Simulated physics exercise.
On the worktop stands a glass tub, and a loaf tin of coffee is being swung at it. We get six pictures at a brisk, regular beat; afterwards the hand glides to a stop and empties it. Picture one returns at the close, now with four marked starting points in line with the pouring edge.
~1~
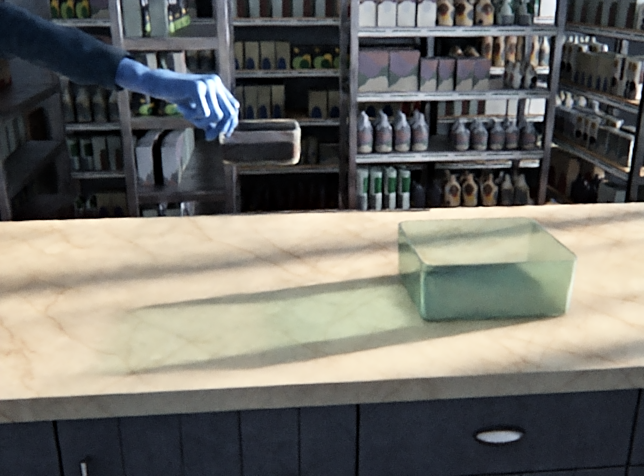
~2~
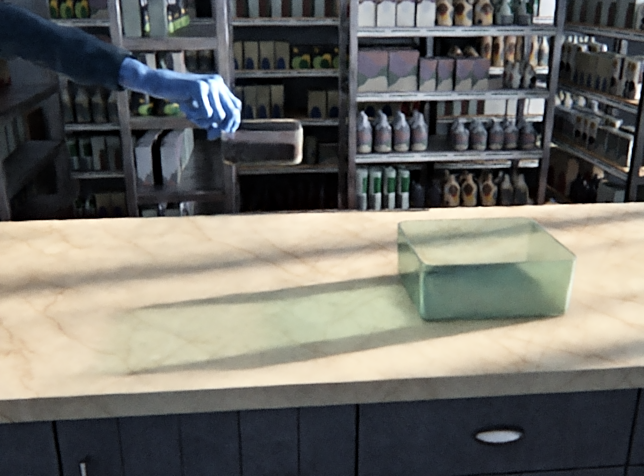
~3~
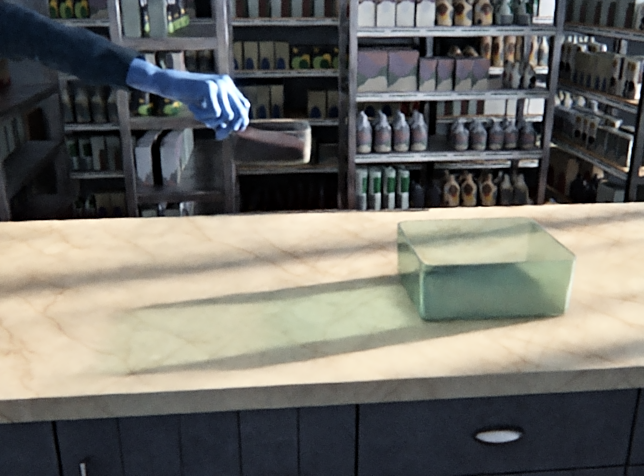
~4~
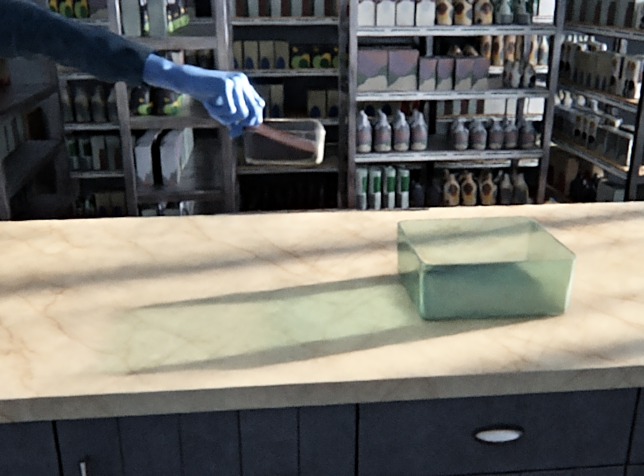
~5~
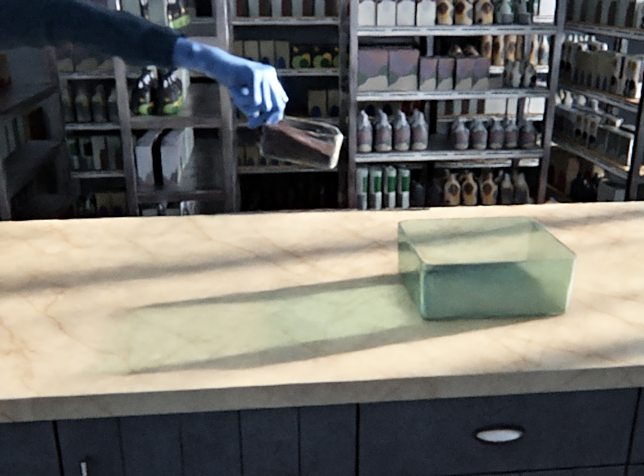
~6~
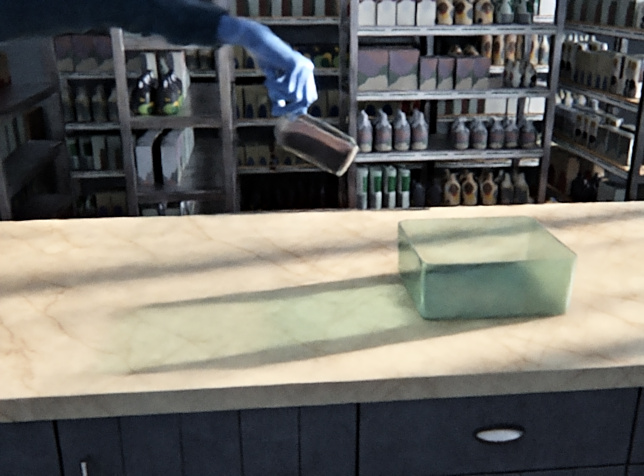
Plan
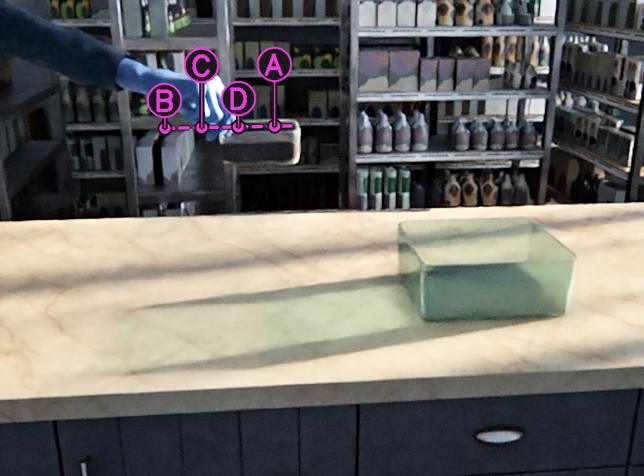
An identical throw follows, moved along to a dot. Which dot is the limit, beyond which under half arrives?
Spot A.
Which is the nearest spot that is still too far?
That would be D.
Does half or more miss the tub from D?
Yes, it does.
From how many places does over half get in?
One of them.
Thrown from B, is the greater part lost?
Yes, it does.
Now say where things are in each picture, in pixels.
Upright, lip at (296, 125); tub from (420, 319) to (567, 313); nothing has left yet.
Upright, lip at (299, 125); nothing has left yet.
Upright, lip at (307, 125); nothing has left yet.
Upright, lip at (320, 125); coffee is over the rim, down to (241, 126).
Tipped about 12°, lip at (338, 132); coffee is over the rim, down to (258, 140).
Tipped about 29°, lip at (354, 143); coffee is over the rim, down to (275, 168).
On the marked copy, A at (274, 126); B at (164, 128); C at (201, 127); D at (238, 126).
With A, about 71 % lands in the tub, 24 % falls short and 5 % goes beside or beyond.
With B, about 0 % lands in the tub, 100 % falls short.
With C, about 0 % lands in the tub, 100 % falls short.
With D, about 12 % lands in the tub, 85 % falls short.
